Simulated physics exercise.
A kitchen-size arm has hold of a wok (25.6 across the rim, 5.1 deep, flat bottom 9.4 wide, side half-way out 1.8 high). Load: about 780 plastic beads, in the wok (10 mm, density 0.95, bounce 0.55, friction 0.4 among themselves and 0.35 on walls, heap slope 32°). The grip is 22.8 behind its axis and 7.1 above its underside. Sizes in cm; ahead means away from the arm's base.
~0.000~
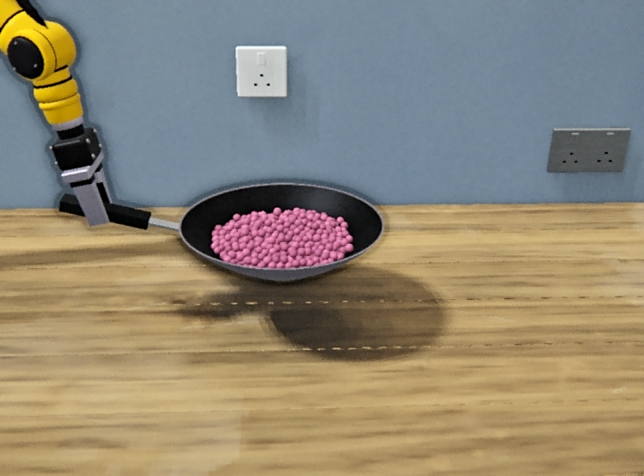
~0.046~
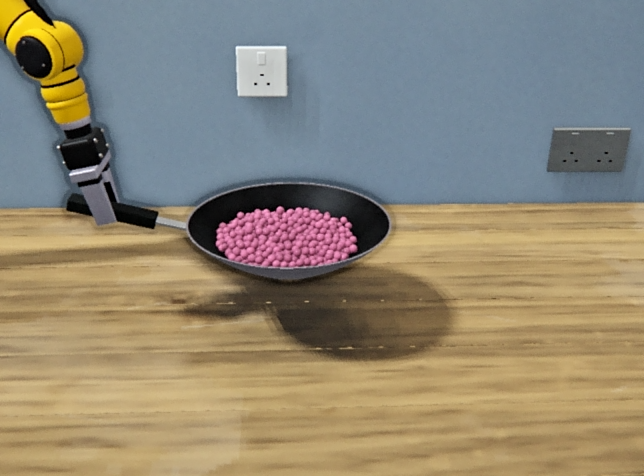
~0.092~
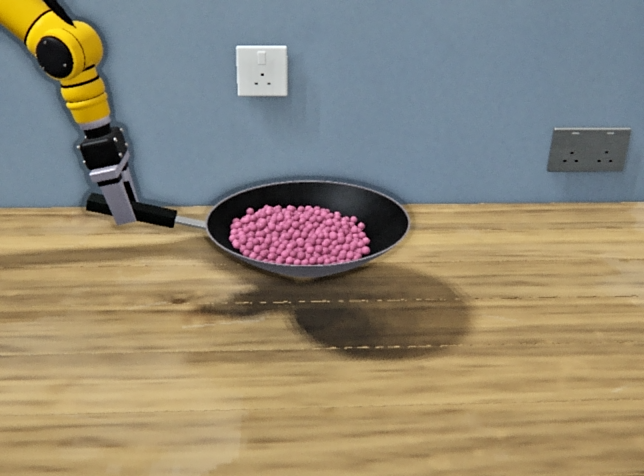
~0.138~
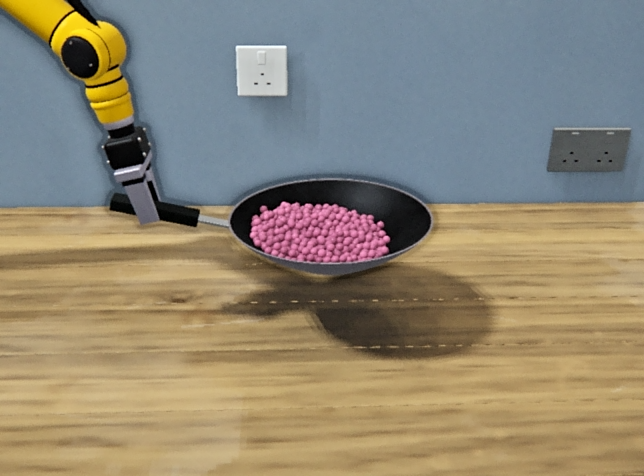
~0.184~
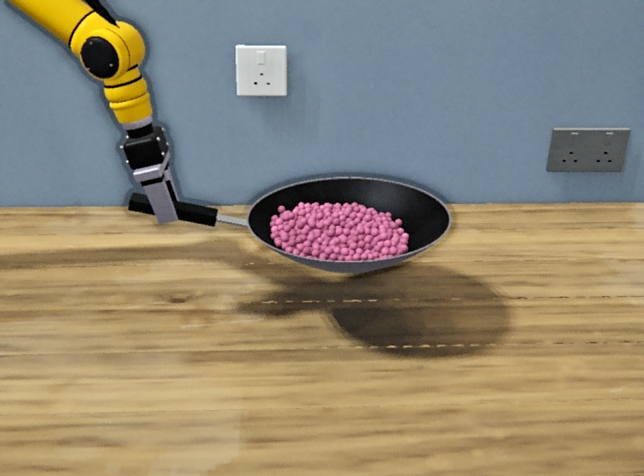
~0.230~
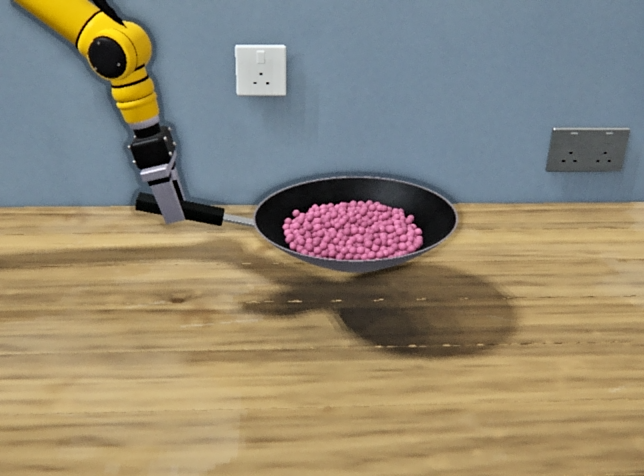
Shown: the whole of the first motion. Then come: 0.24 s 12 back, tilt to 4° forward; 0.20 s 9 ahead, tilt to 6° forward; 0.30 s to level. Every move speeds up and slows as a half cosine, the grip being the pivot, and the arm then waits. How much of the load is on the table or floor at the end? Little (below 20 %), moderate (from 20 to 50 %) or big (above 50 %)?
Answer: Little; below 20 % of the plastic beads finish on the table or floor.
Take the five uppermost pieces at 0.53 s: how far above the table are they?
Roughly 13 cm.
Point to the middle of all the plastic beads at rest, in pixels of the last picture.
At about (328, 241).
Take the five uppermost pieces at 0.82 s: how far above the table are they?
Some 14 cm.
By 0.53 s, tilted 4° forward, highest piece 13 above the table; 728 in the wok, 50 on the table or floor, 6 in flight or on a rim.
By 0.82 s, tilted 3° forward, highest piece 15 above the table; 709 in the wok, 72 on the table or floor, 3 in flight or on a rim.
By 1.17 s, level, highest piece 16 above the table; 709 in the wok, 75 on the table or floor.
By 2.22 s, level, highest piece 16 above the table; 709 in the wok, 75 on the table or floor.
Final count, 709 in the wok, 75 on the table or floor. That is 10 % on the table or floor.
